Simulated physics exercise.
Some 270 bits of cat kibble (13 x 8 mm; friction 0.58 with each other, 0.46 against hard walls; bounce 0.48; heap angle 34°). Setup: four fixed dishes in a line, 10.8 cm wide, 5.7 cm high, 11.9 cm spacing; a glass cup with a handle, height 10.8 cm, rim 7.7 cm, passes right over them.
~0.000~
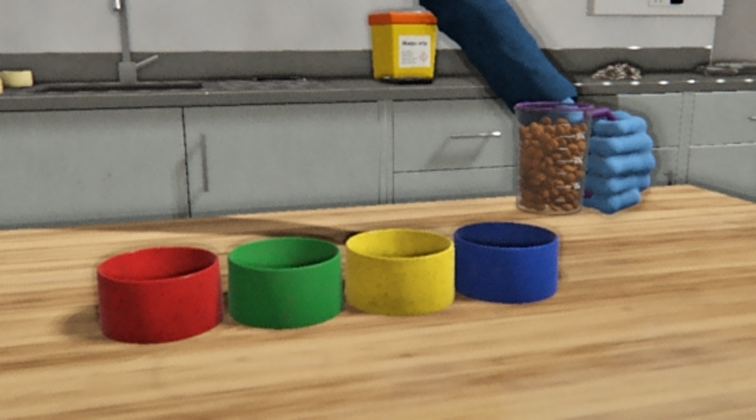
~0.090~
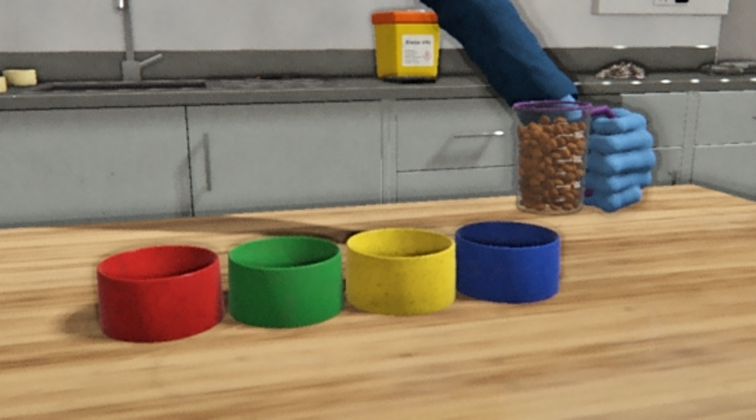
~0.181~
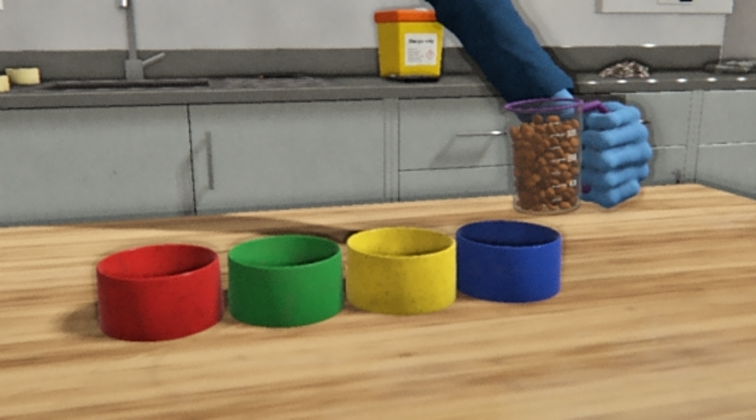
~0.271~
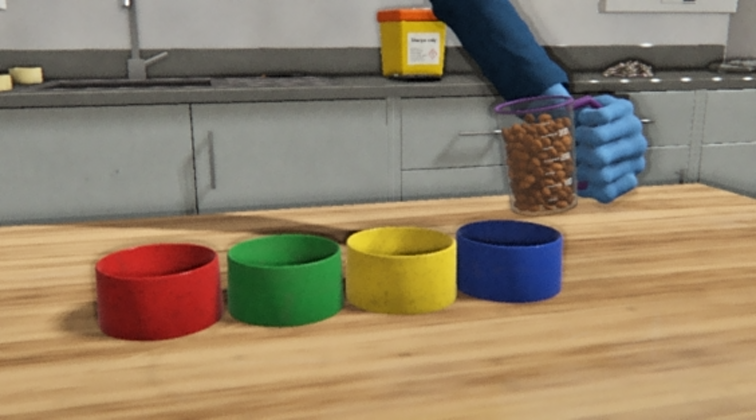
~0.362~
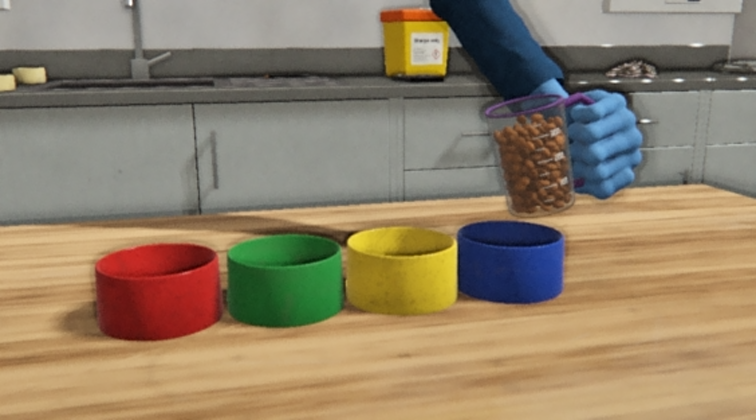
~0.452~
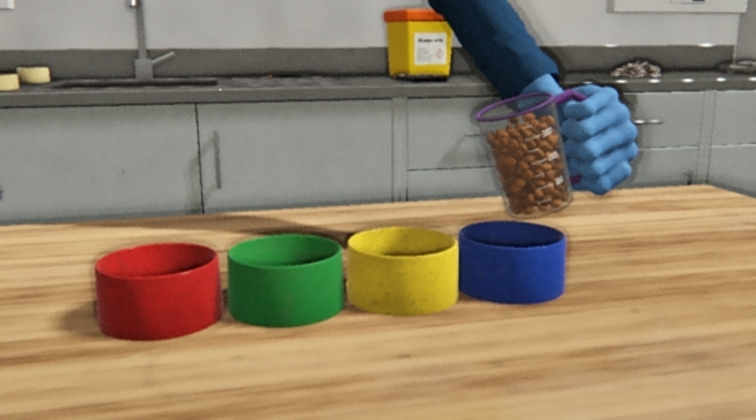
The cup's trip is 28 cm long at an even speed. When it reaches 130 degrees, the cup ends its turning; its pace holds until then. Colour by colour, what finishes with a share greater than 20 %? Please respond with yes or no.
Red dish no, blue dish no, green dish yes, yellow dish no, counter no.
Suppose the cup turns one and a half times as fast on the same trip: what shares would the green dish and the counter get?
Then: Green 20; counter 30.
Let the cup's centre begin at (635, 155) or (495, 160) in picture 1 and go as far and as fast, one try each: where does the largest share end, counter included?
Yellow; red.
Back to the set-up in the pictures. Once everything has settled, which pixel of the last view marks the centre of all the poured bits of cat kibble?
Look around (275, 281) in the last picture.
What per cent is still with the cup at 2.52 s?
I'd estimate some 75 per cent of the load.
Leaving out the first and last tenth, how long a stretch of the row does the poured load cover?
6 centimetres.
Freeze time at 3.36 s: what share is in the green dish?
Share at that time: Approx. 100 per cent.
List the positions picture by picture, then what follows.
In the first frame, cup at (551, 158), tilt 0 degrees, lip at (521, 108), moved 0.0 cm; middle of the pieces at (555, 167); blue dish at (505, 235); yellow dish at (400, 244); green dish at (285, 253); red dish at (159, 263).
In the second frame, cup at (551, 157), tilt 2 degrees, lip at (518, 108), moved 0.3 cm; middle of the pieces at (554, 166).
In the third frame, cup at (545, 156), tilt 6 degrees, lip at (509, 110), moved 1.1 cm; middle of the pieces at (549, 165).
In the fourth frame, cup at (539, 156), tilt 10 degrees, lip at (499, 112), moved 1.9 cm; middle of the pieces at (544, 164).
In the fifth frame, cup at (533, 157), tilt 14 degrees, lip at (489, 116), moved 2.8 cm; middle of the pieces at (538, 165).
In the sixth frame, cup at (527, 157), tilt 18 degrees, lip at (480, 120), moved 3.6 cm; middle of the pieces at (533, 165); blue dish at (512, 234); yellow dish at (403, 242); green dish at (285, 251); red dish at (158, 260). The cup turns about 45 degrees a second and travels 9 cm a second.
After 1.69 s, tilt 75 degrees; cup holds 100 %.
After 2.52 s, tilt 113 degrees; cup holds 75 %, green 25 %.
After 3.36 s, tilt 130 degrees; cup holds 0 %, green 100 %.
By 3.7 s all is still; red 0 %, blue 0 %, green 100 %, yellow 0 %, counter 0 %.
